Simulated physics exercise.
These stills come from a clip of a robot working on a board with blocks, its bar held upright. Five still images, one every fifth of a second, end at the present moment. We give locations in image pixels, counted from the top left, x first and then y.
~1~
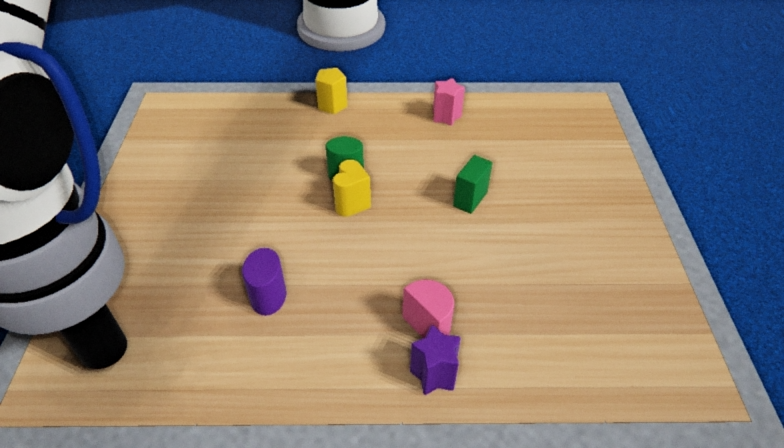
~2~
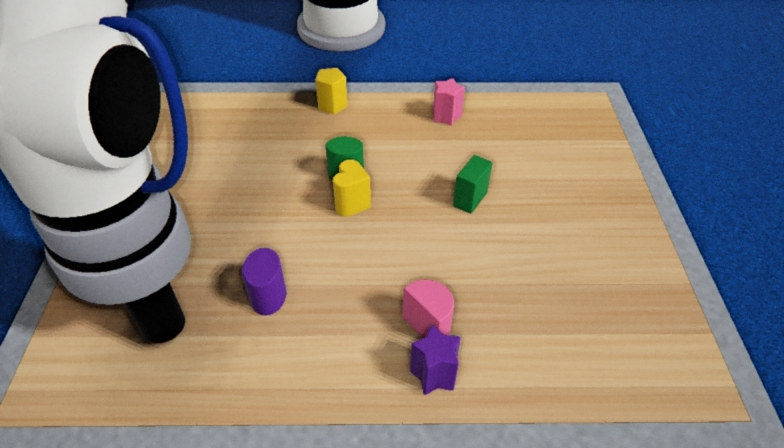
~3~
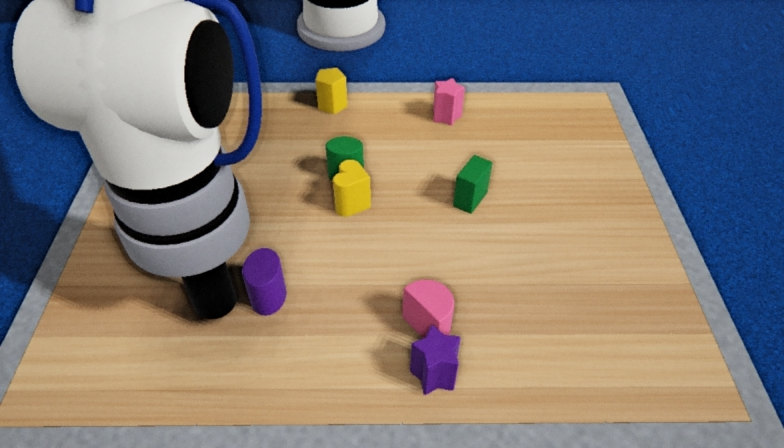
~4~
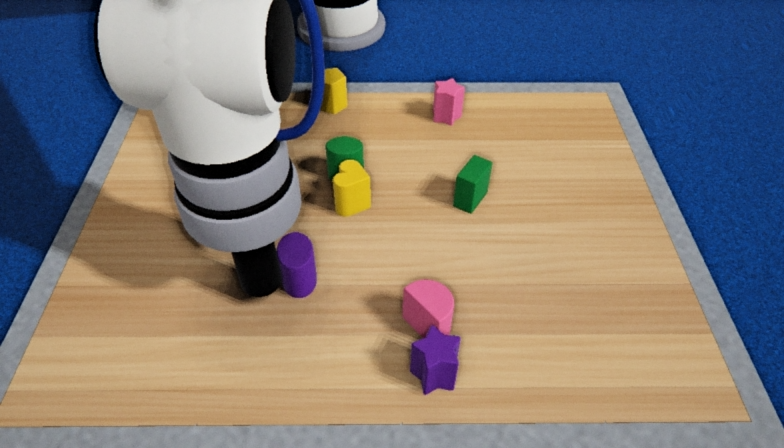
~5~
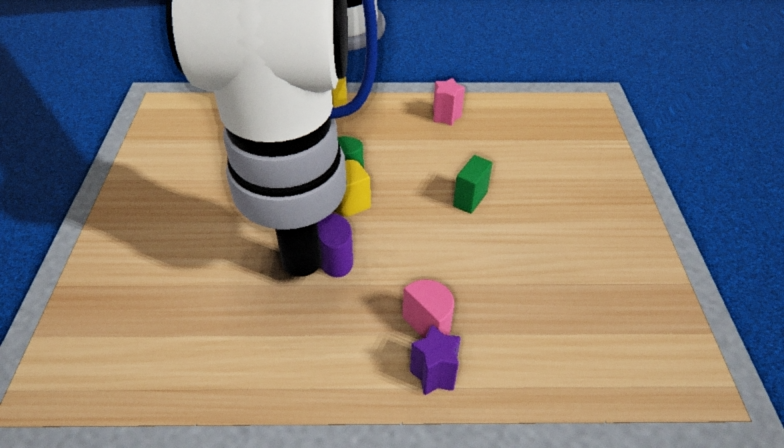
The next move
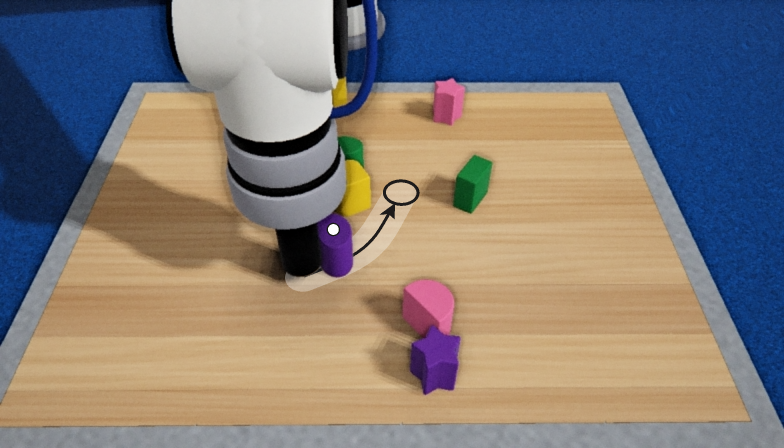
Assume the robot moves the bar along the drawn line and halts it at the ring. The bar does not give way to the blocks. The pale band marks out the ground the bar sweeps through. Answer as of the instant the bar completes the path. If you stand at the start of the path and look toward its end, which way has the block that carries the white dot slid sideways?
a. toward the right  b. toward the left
a: Toward the right.
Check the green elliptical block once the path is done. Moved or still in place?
In the end it has not been moved.
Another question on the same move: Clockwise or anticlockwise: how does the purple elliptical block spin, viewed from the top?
It swings round clockwise.
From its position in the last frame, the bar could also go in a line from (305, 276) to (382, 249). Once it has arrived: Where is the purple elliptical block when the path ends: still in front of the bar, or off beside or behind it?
It is still ahead of the bar.
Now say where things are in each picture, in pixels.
In the first picture, tip of the bar (105, 350), middles of tops, purple elliptical block (261, 266), green elliptical block (344, 144), yellow heart block (350, 173).
In the second picture, bar (164, 325), nothing pushed.
In the third picture, bar (216, 303), nothing pushed.
In the fourth picture, bar (262, 281), purple elliptical block (294, 249).
In the fifth picture, bar (302, 262), purple elliptical block (333, 229), green elliptical block (344, 144), yellow heart block (350, 173).
The line goes from (305, 276) via (352, 255) and (383, 225), ending at (401, 192); the dot is on the purple elliptical block.
On the path given first. One third of the way, bar (352, 241); purple elliptical block (377, 206), turned 25° anticlockwise.
Two thirds of the way, bar (383, 210); purple elliptical block (410, 178).
At the end, bar (402, 178); purple elliptical block (437, 157), turned 45° clockwise; green elliptical block unmoved; yellow heart block unmoved.
